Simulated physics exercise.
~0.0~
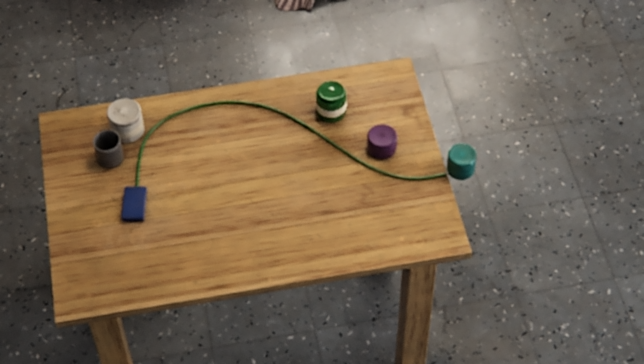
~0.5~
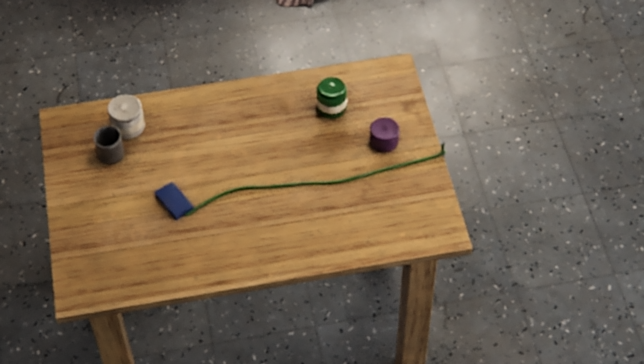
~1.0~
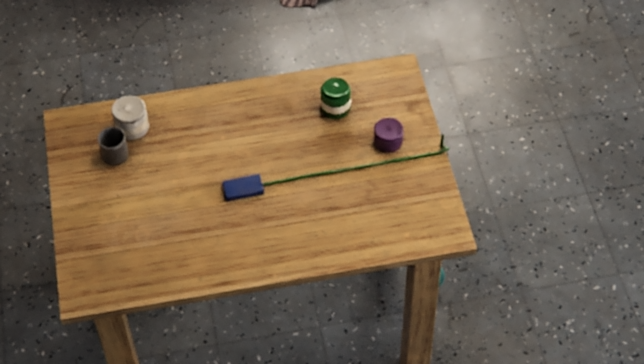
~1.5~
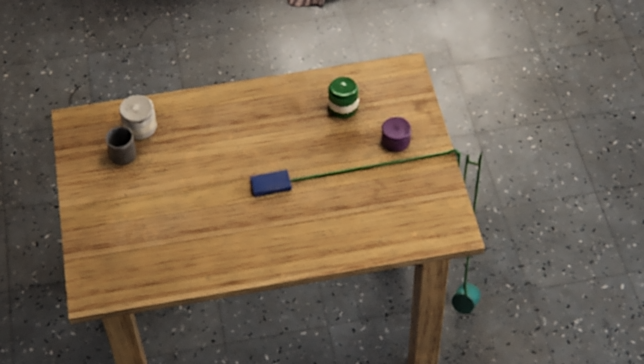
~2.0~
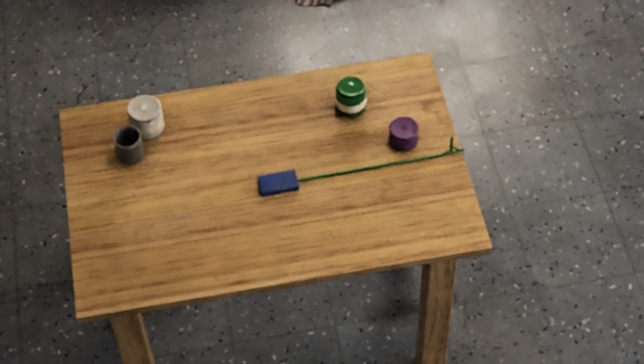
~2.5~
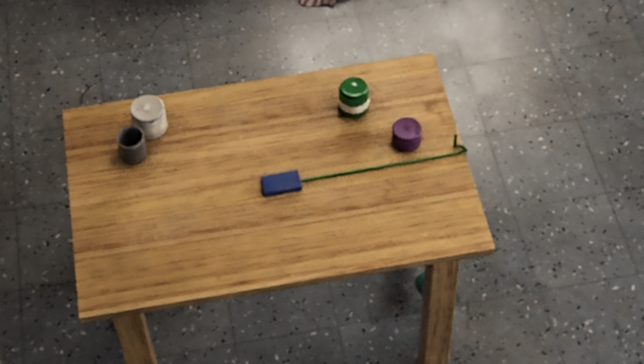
A teal cylinder drops off the table's right edge, dragging a corded blue block rightward until it stops on top.
